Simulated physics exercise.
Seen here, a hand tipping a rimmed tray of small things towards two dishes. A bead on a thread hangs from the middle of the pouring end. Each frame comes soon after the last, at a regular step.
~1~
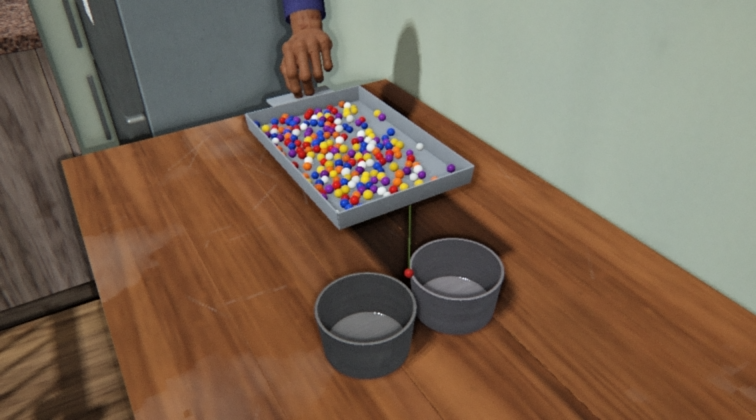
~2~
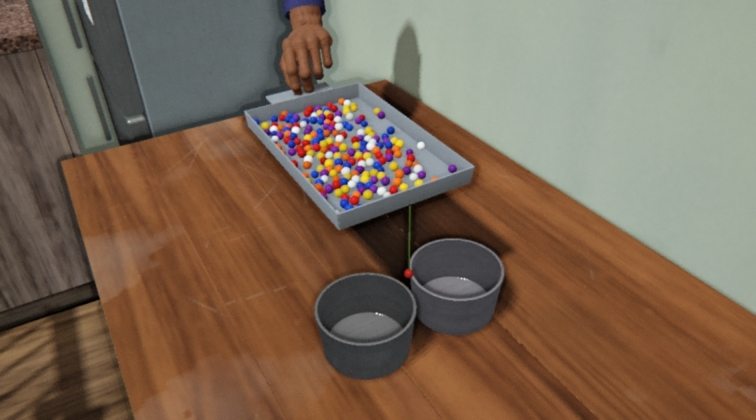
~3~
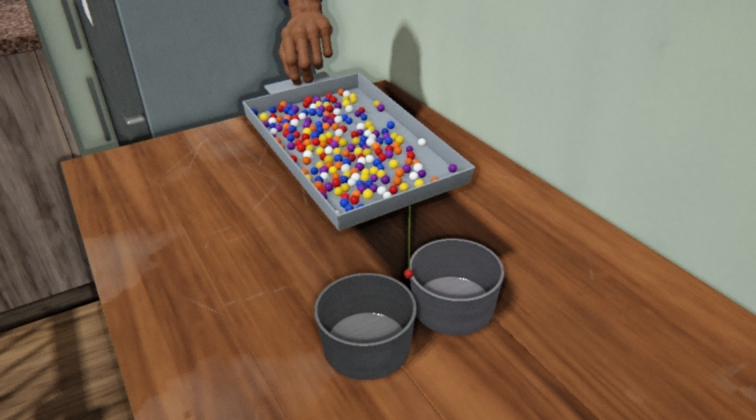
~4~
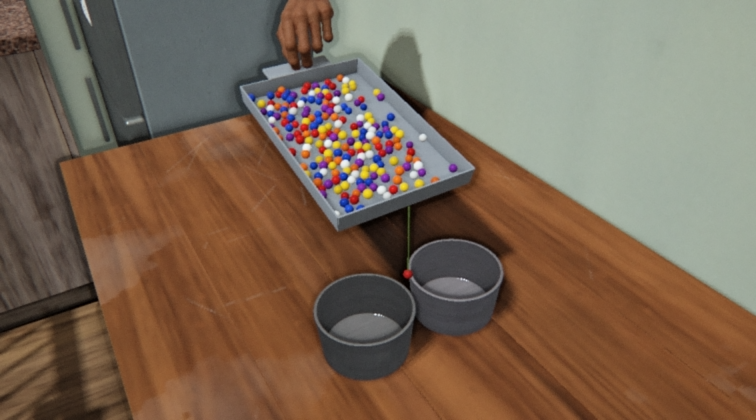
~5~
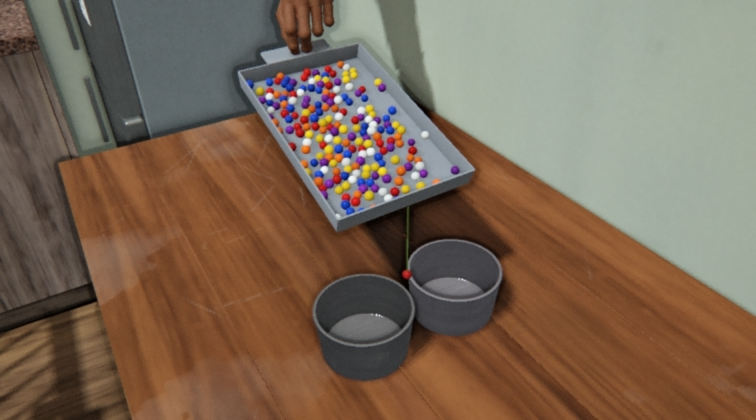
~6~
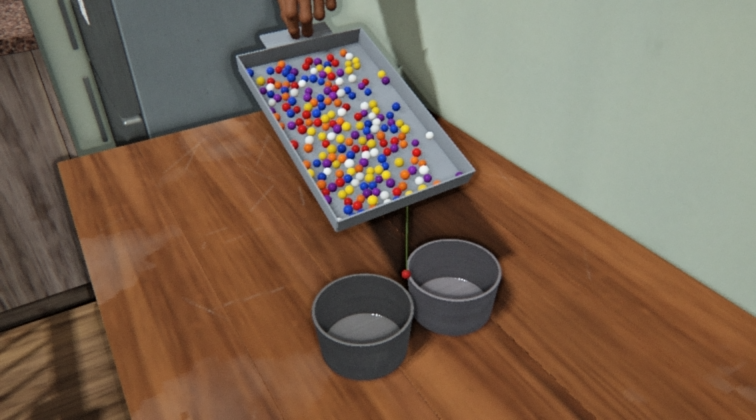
Colorful little beads sat in a gray rimmed tray above two round dishes on a wooden table while a hand gradually raised the tray's far end, and the beads began to shift and spread slightly.
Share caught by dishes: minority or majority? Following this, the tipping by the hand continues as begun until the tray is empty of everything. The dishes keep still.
The load mostly goes elsewhere.
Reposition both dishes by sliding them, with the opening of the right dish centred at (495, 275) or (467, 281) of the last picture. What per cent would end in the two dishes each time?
First placement: Some 70 %; second placement: Some 70 %.
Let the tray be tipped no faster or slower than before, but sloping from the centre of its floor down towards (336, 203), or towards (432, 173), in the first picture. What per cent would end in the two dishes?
90 per cent, then 90 per cent.
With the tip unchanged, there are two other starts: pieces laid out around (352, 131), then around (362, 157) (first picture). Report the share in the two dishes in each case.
From the first start you get 30 in a hundred, from the second 20 in a hundred.
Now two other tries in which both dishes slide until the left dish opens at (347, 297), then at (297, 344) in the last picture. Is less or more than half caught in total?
Short of half, then short of half.
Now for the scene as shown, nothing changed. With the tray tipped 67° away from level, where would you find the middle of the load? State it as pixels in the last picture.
In the last view, the load is centred close to (393, 189).
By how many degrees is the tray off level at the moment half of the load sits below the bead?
Roughly 105 degrees.
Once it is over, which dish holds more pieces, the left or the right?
Winning side: Left of the pair.
Just after the last frame, tray tipped steeply; the larger part on the tray; just a few outside both; about a tenth in the air.
A moment on, tray tipped past a quarter turn; roughly a quarter on the tray; about a tenth in the left dish; just a few in the right dish; roughly half outside both; roughly a quarter in the air.
Further on, tray tipped past a quarter turn; roughly a quarter in the left dish; about a tenth in the right dish; roughly two thirds outside both.
When it is over, tray tipped past a quarter turn; roughly a quarter in the left dish; about a tenth in the right dish; roughly two thirds outside both.
